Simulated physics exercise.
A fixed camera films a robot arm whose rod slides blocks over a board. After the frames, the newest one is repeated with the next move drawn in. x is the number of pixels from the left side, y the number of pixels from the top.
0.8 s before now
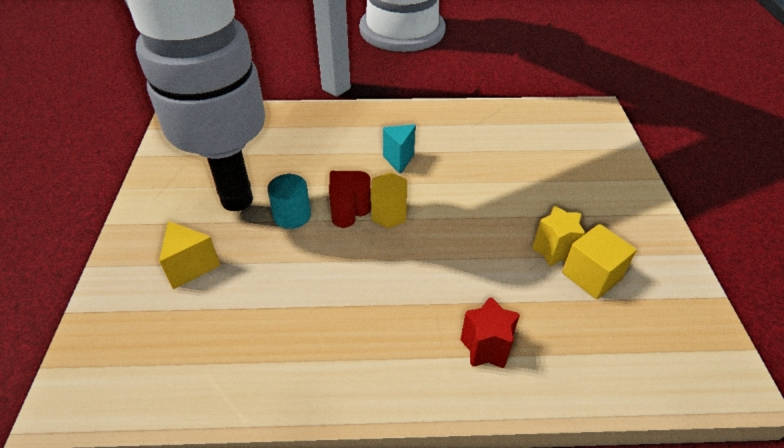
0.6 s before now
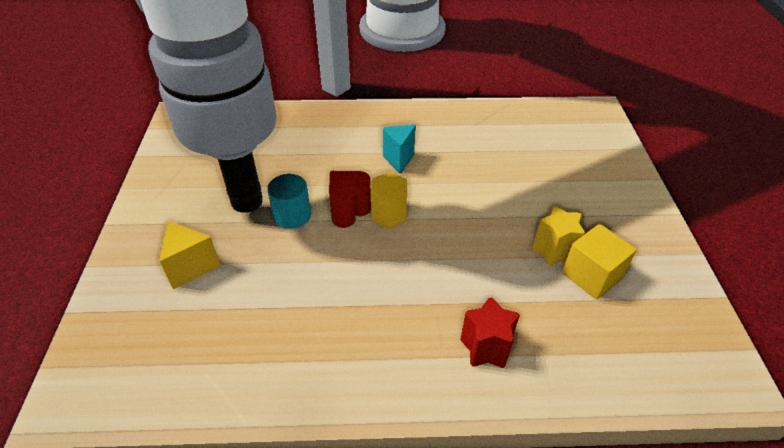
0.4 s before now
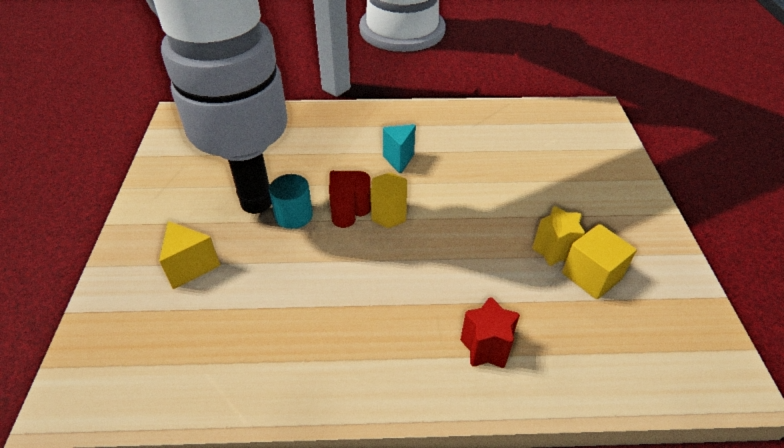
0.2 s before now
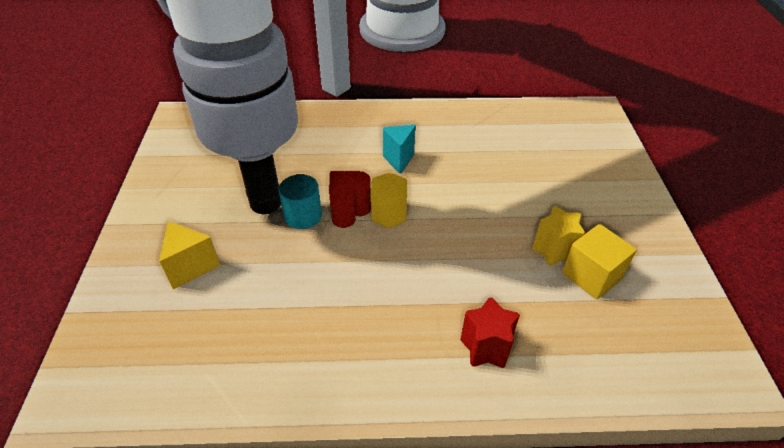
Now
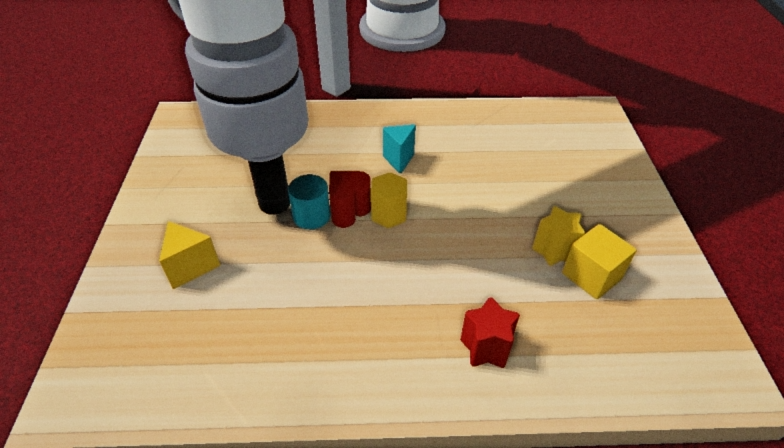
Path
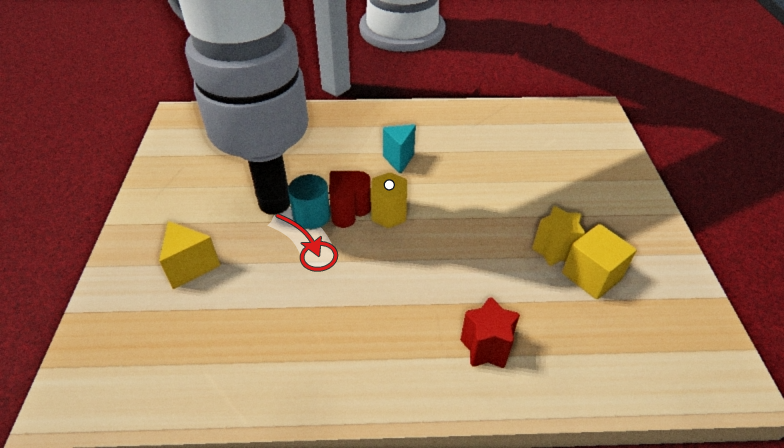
A robotic arm's black rod moves right across a wooden board toward a turquoise round block, while the other red, yellow and turquoise blocks stay still. The rod then meets the turquoise block and pushes it a short way right, closing the gap to the dark red block beside a yellow one.
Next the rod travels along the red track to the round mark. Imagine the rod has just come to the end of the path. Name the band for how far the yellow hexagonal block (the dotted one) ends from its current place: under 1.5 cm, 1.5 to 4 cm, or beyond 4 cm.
Distance: Below 1.5 cm.
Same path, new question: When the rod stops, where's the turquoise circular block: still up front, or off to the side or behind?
Slid off.
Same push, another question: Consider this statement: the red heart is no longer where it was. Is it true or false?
True
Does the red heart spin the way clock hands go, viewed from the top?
I'd say no.
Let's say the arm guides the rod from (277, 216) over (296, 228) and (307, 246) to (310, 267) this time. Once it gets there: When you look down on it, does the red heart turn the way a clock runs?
No, that is not what happens.
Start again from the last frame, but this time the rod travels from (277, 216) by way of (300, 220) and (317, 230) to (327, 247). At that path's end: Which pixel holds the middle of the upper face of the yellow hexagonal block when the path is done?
My prediction: (411, 182).
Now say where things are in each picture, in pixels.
Lower end of the rod at (238, 202), tops of blocks, turquoise circular block at (287, 186), red heart at (347, 182), yellow hexagonal block at (389, 185), in the first frame.
Rod at (247, 203), blocks as before, in the second frame.
Rod at (257, 204), blocks as before, in the third frame.
Rod at (266, 204), turquoise circular block at (298, 186), in the fourth frame.
Rod at (275, 205), turquoise circular block at (308, 186), red heart at (347, 182), yellow hexagonal block at (389, 185), in the fifth frame.
The drawn path runs from (277, 216) through (296, 225) and (310, 239) to (319, 256); the dot is on the yellow hexagonal block.
The first path, step by step. Halfway along, rod at (303, 222); turquoise circular block at (337, 195); red heart at (366, 178), turned 35° anticlockwise; yellow hexagonal block at (400, 183), turned 30° clockwise.
At the end, rod at (317, 245); turquoise circular block at (342, 200); red heart at (367, 178), turned 35° anticlockwise; yellow hexagonal block at (401, 182), turned 30° clockwise.
